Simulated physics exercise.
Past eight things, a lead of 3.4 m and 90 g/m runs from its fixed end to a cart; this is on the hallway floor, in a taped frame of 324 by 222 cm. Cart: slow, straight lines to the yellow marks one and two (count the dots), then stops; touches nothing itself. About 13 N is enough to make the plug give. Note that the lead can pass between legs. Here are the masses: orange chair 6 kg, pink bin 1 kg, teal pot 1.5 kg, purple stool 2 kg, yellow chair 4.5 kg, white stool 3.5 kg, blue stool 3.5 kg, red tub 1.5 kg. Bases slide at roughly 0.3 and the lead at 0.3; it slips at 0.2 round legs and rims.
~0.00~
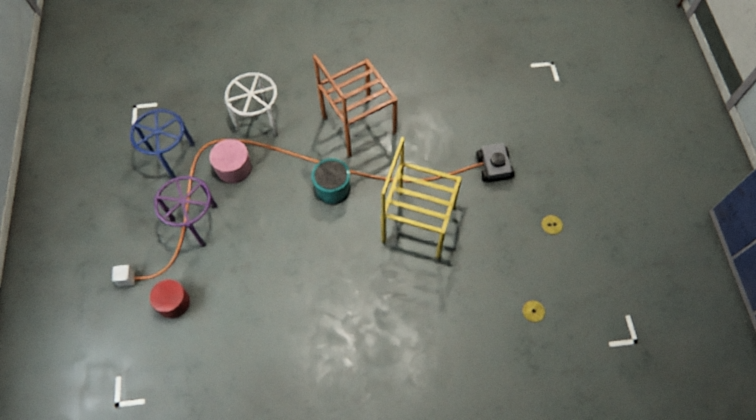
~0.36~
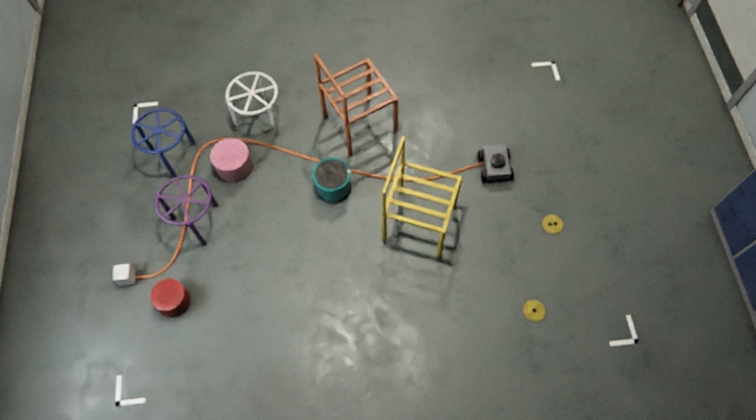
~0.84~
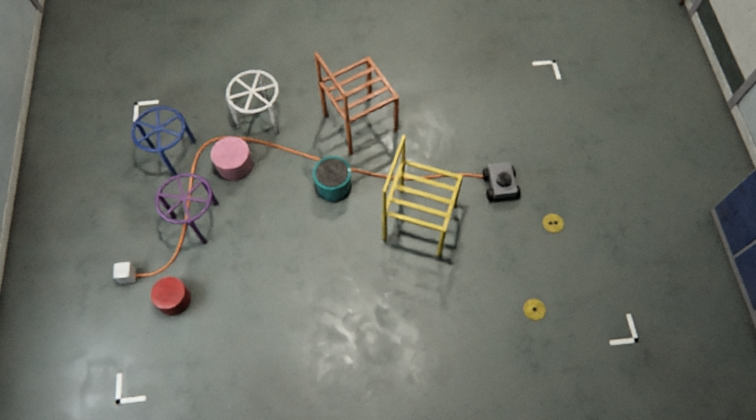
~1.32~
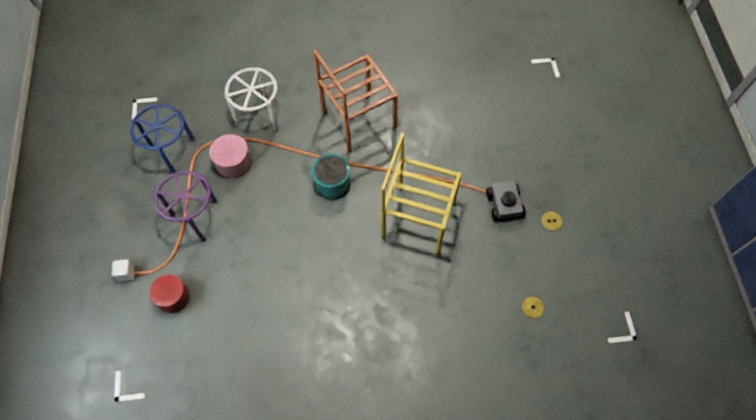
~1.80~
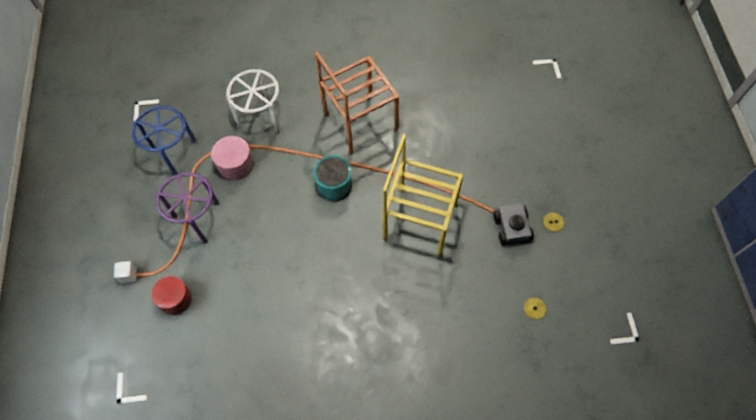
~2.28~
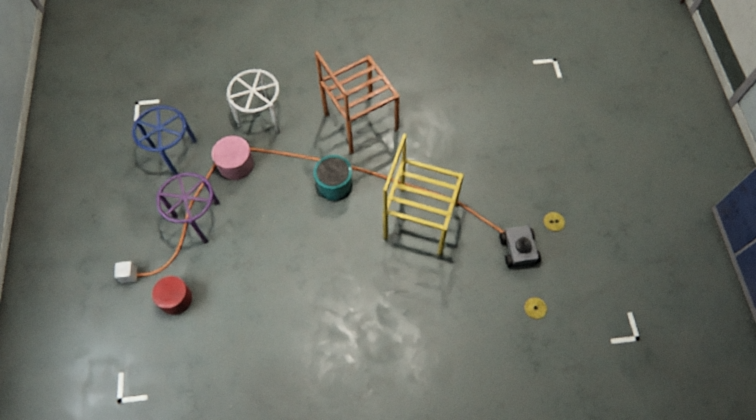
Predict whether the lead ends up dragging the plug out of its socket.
The plug is left seated.
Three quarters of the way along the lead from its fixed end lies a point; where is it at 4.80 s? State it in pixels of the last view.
Near (460, 206).
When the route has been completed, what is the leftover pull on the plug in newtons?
About 0 N.
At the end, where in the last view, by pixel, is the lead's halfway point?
Roughly at (344, 170).
By 3.1 s, cart at (528, 283), lead slack at the fixed end; pink bin 11 cm off its start.
By 4.0 s, cart at (540, 288), lead slack at the fixed end; pink bin 32 cm off its start.
By 4.8 s, cart at (548, 248), lead slack at the fixed end; pink bin 32 cm off its start at (251, 186).
By 5.6 s, cart at (554, 221), lead slack at the fixed end; pink bin 32 cm off its start.
By 6.0 s, cart at (554, 221), lead slack at the fixed end; pink bin 32 cm off its start at (251, 186).
